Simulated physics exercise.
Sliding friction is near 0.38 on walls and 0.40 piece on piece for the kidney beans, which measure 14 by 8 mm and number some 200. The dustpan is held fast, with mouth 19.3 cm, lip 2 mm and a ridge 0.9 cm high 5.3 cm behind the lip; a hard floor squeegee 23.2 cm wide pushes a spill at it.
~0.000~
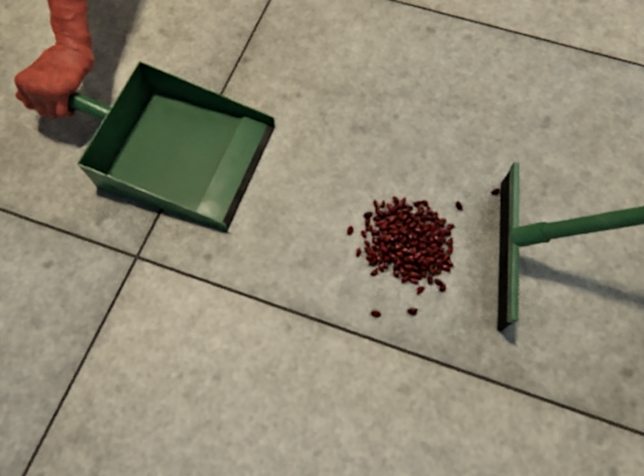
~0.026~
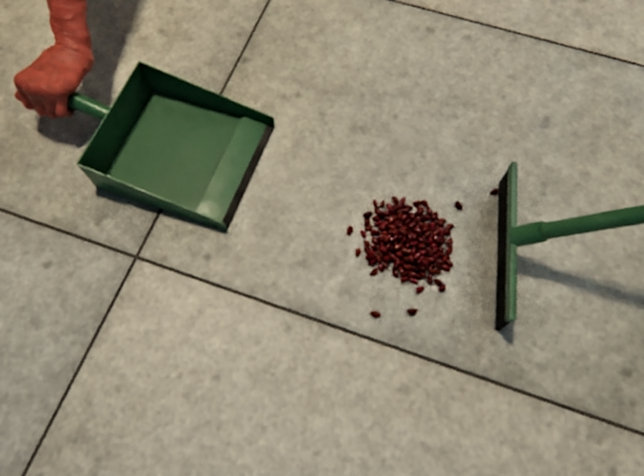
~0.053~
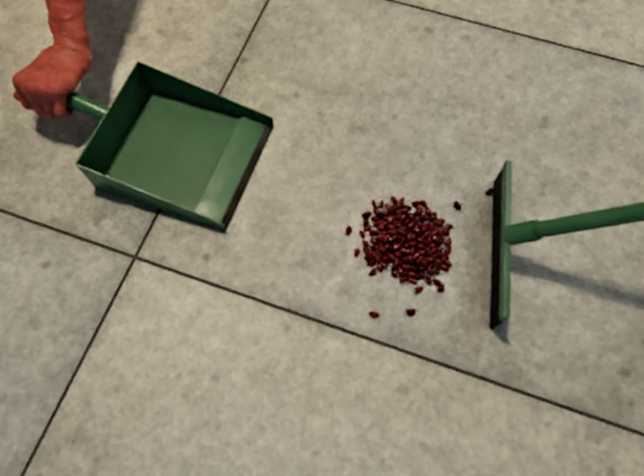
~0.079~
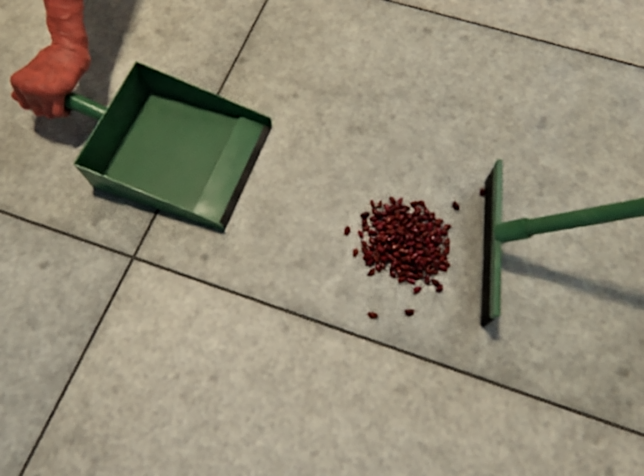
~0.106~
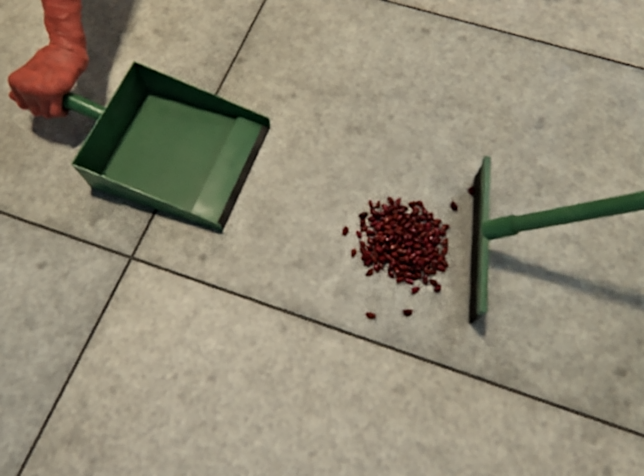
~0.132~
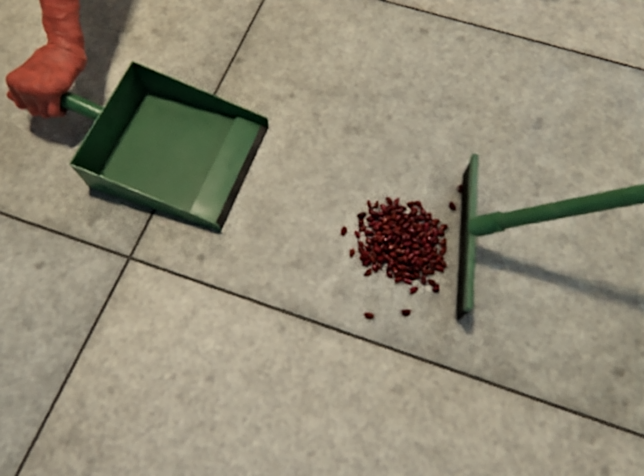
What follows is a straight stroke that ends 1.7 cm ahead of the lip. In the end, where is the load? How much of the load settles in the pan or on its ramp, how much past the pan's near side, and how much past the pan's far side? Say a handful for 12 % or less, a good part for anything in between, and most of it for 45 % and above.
I would say pan: A good part; near side: A good part; far side: A handful.
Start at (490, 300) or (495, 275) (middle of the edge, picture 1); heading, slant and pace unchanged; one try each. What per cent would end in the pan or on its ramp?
Some 30 and 25 per cent.
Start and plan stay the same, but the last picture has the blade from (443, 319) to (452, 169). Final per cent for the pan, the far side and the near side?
You'd see pan at 25, far at 0 and near at 55.
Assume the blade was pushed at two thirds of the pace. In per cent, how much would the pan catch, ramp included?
Share: About 20 %.
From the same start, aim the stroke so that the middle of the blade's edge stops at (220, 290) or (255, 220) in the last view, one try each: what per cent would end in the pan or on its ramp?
First try around 5 %, second try around 25 %.
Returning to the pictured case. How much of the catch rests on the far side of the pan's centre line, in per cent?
Estimate: Close to 40 %.
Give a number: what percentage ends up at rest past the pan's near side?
Close to 25 in a hundred end up there.
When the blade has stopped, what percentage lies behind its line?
Some 10 percent, give or take.
After 0.38 s, middle of the blade 19 cm from the lip; 0 % over the lip, far side 0 %, near side 15 %.
After 0.55 s, middle of the blade 9 cm from the lip; 0 % over the lip, far side 0 %, near side 20 %.
After 0.84 s, middle of the blade 4 cm from the lip; 20 % over the lip, far side 0 %, near side 25 %.
In the end, at 2.1 s, pan 20 %, near side 25 %, far side 0 %, in front of the lip or behind the blade 55 %.
